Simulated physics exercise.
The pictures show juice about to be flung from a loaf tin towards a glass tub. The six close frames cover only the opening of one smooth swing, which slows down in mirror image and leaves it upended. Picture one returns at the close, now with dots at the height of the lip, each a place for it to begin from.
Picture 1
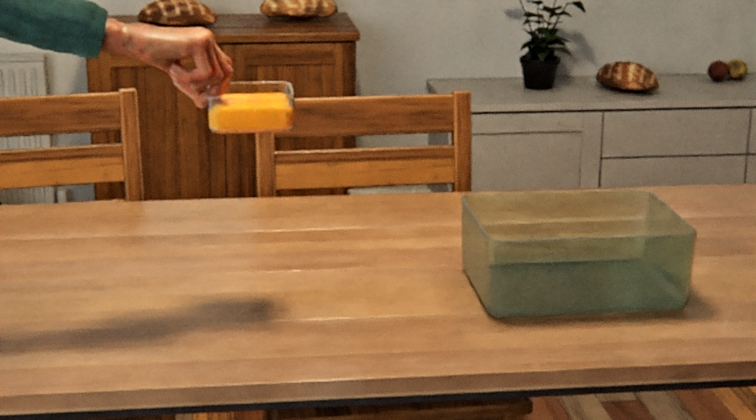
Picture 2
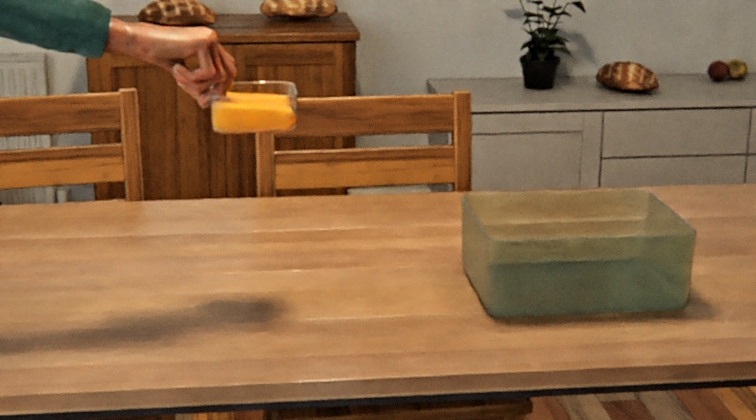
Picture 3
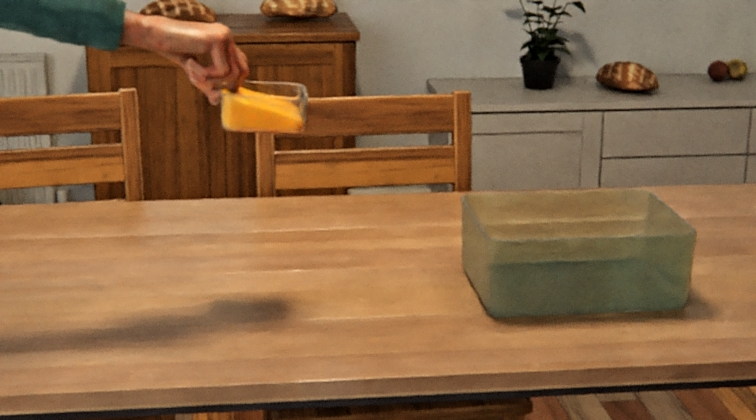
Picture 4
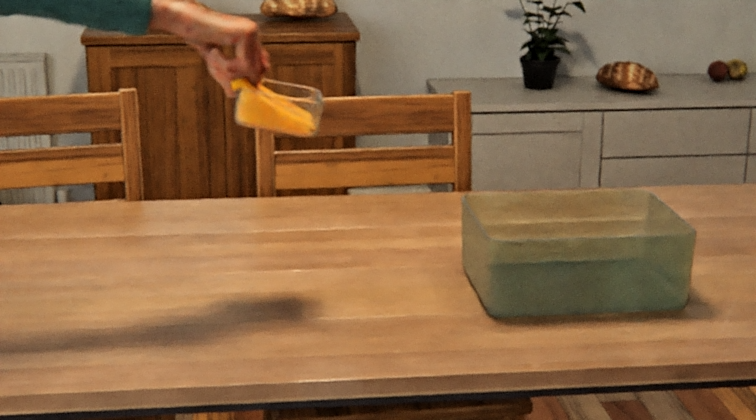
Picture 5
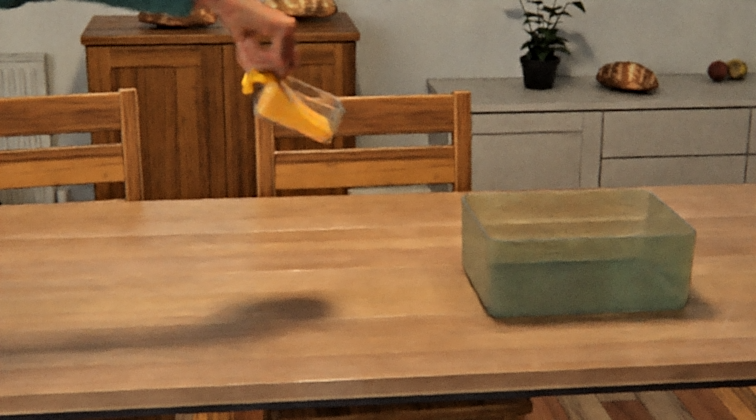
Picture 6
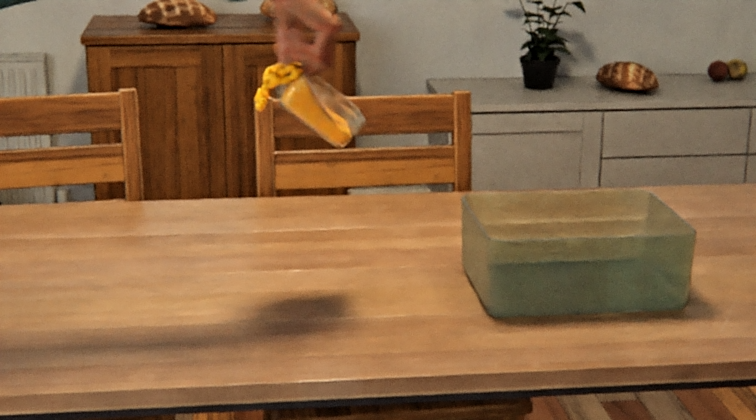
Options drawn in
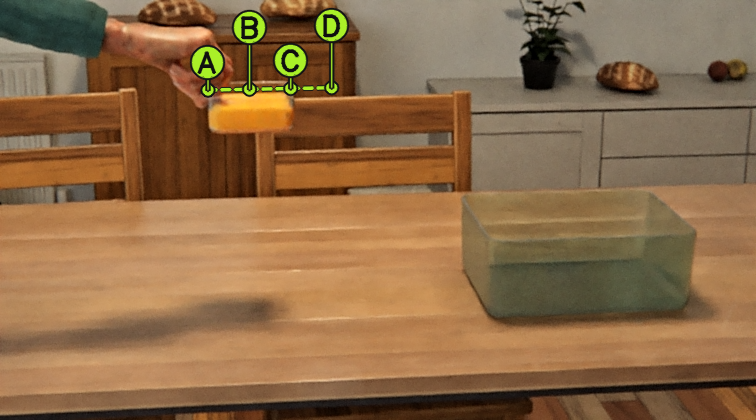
A hand moves a clear container right and tilts it, yellow juice slopping over its left rim.
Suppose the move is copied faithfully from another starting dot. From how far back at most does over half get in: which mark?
Choose B.
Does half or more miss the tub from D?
No, not at all.
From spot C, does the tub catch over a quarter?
Yes.
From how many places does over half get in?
Three of them.
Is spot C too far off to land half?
No.
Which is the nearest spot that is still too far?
It is A.
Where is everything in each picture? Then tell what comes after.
In the first picture, upright, lip at (290, 88); tub from (486, 315) to (687, 307); nothing has left yet.
In the second picture, upright, lip at (293, 88); nothing has left yet.
In the third picture, tipped about 4°, lip at (304, 90); juice is over the rim, down to (229, 87).
In the fourth picture, tipped about 12°, lip at (320, 96); juice is over the rim, down to (235, 84).
In the fifth picture, tipped about 24°, lip at (340, 104); juice is over the rim, down to (248, 88).
In the sixth picture, tipped about 39°, lip at (361, 115); juice is over the rim, down to (259, 104).
On the marked copy, A at (207, 90); B at (249, 89); C at (290, 88); D at (331, 87).
For spot A, about 24 % lands in the tub, 71 % falls short and 5 % goes beside or beyond.
For spot B, about 65 % lands in the tub, 24 % falls short and 11 % goes beside or beyond.
For spot C, about 75 % lands in the tub, 12 % falls short and 13 % goes beside or beyond.
For spot D, about 79 % lands in the tub, 11 % falls short and 10 % goes beside or beyond.
